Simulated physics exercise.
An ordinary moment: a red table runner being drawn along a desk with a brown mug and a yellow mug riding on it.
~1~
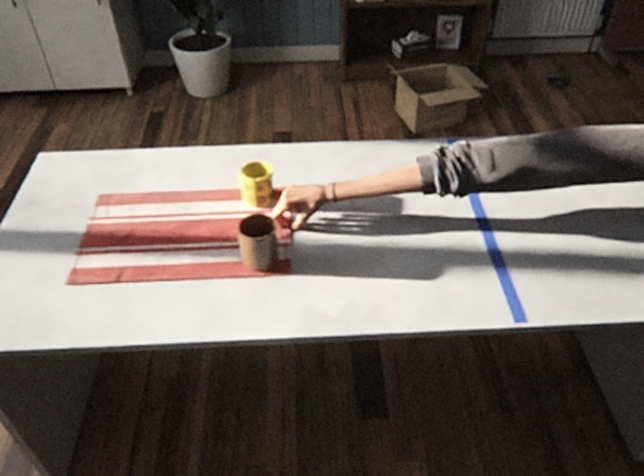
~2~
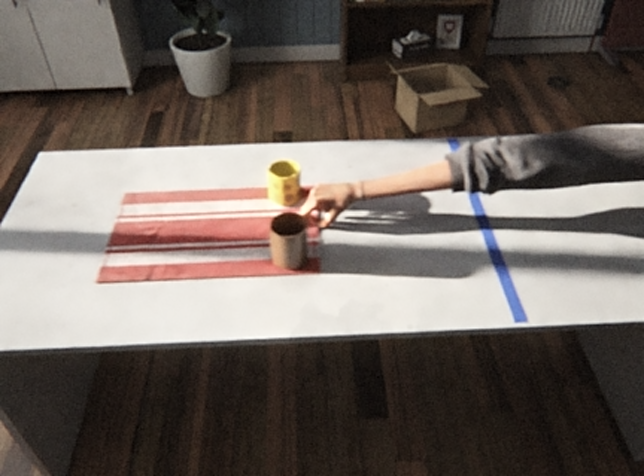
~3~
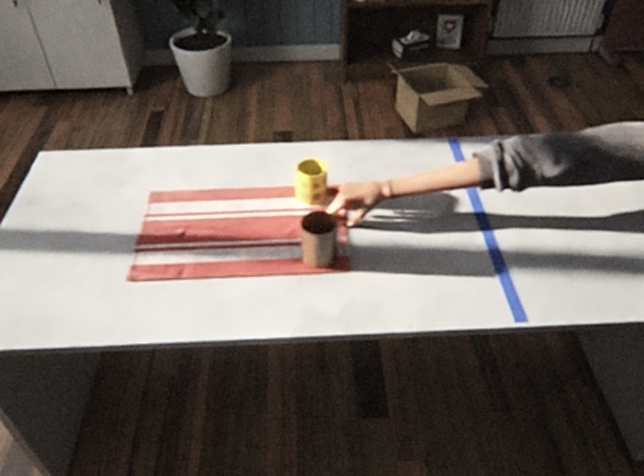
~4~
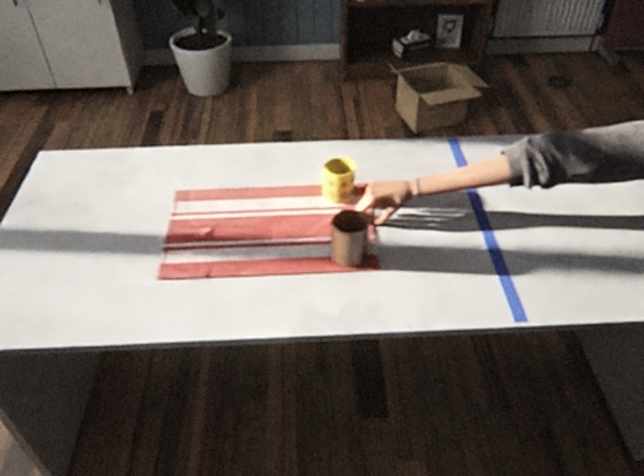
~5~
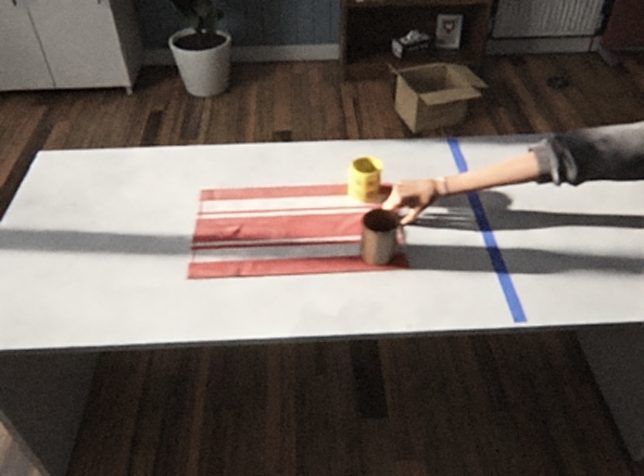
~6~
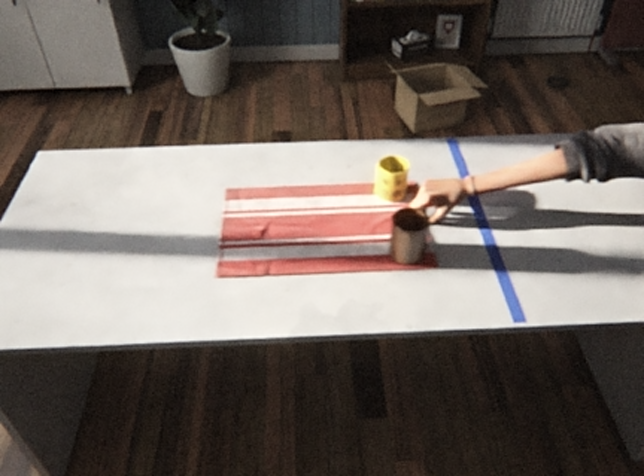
A hand pulling a red-and-white striped table runner rightward across a white table, carrying a brown mug and a yellow mug along.
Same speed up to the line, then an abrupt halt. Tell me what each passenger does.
Outcome: The brown mug slides clear of the cloth; the yellow mug leaves the cloth.
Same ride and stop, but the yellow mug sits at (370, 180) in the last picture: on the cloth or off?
There it shoots past the hem.
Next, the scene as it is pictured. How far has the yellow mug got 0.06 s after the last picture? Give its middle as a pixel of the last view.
Close to (424, 178).
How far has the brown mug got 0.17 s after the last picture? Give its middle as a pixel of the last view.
By then it is at (506, 233).
Then, 0.06 s later than the last view, hem short of the tape; brown mug on the cloth near (445, 235); yellow mug on the cloth near (424, 178).
Then, 0.17 s later than the last view, hem at the tape; brown mug ahead of the hem near (506, 233); yellow mug ahead of the hem near (480, 176).
Finally, hem at the tape; brown mug ahead of the hem near (605, 230); yellow mug ahead of the hem near (572, 174). The brown mug leaves the cloth and the yellow mug shoots off the front.
